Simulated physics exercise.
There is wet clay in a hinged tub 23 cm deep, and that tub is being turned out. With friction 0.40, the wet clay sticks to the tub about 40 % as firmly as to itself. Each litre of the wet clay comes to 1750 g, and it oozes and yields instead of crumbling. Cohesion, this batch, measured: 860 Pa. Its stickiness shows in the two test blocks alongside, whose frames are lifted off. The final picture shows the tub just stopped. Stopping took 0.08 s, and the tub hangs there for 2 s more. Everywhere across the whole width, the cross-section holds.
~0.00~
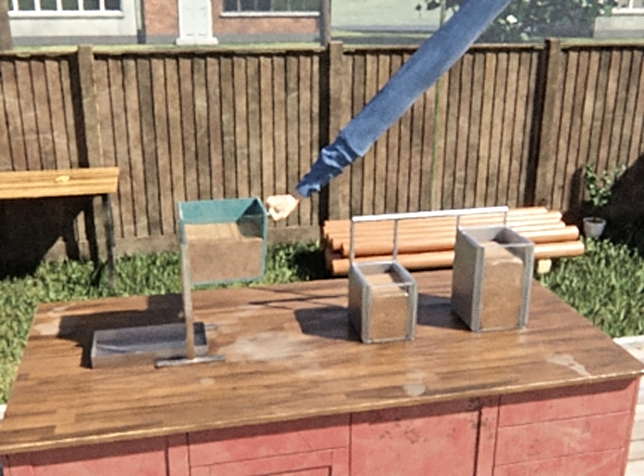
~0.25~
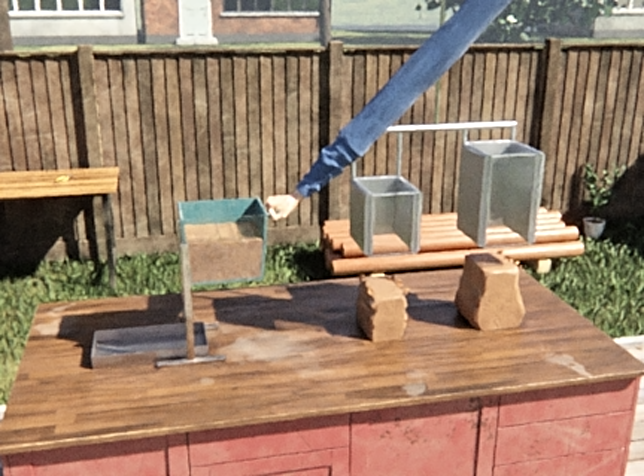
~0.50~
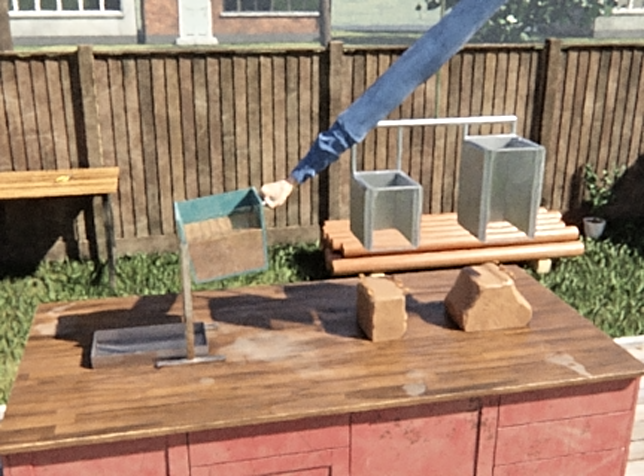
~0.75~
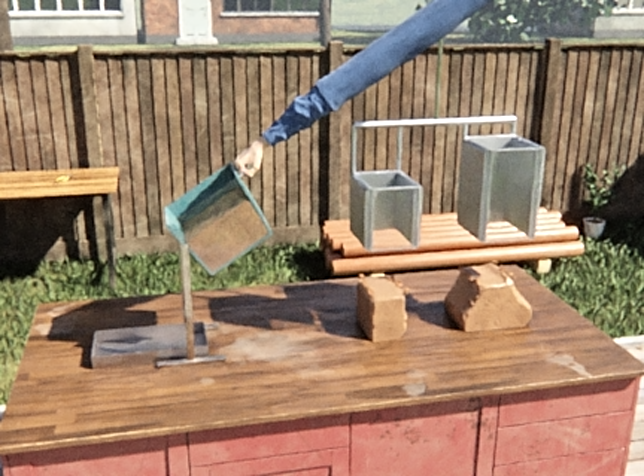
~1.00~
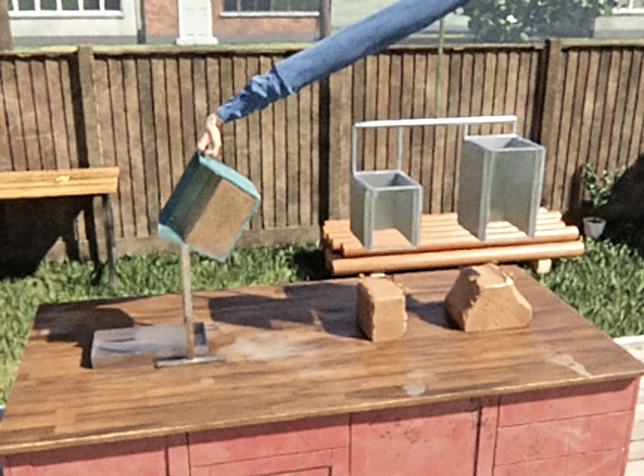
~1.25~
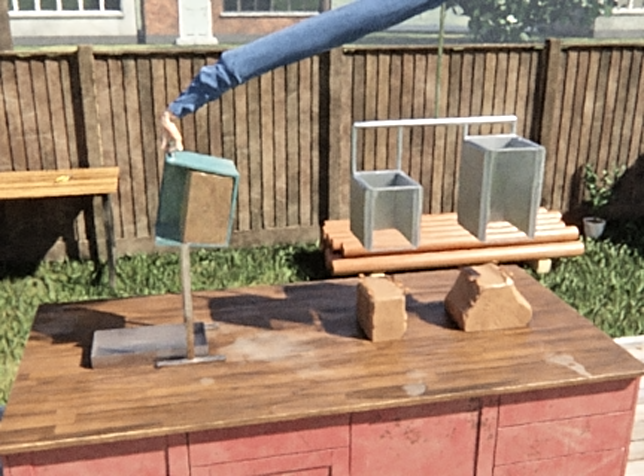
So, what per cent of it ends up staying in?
Expect roughly 100 %.
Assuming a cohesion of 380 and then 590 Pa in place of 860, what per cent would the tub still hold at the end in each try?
Expect about 75 in a hundred, then about 95 in a hundred.
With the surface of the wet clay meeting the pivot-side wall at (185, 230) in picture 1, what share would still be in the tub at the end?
It would be close to 100 percent.
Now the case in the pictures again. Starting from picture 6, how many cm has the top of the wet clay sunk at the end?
About 5 cm.
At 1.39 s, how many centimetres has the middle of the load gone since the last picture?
Roughly 2 centimetres.
After 1.39 s, the tub is at 79 degrees and holds 100 %.
After 1.56 s, the tub is at 79 degrees and holds 100 %.
After 1.73 s, the tub is at 79 degrees and holds 100 %.
After 1.90 s, the tub is at 79 degrees and holds 100 %.
After 3.25 s, at the end, the tub is at 79 degrees and holds 100 %.
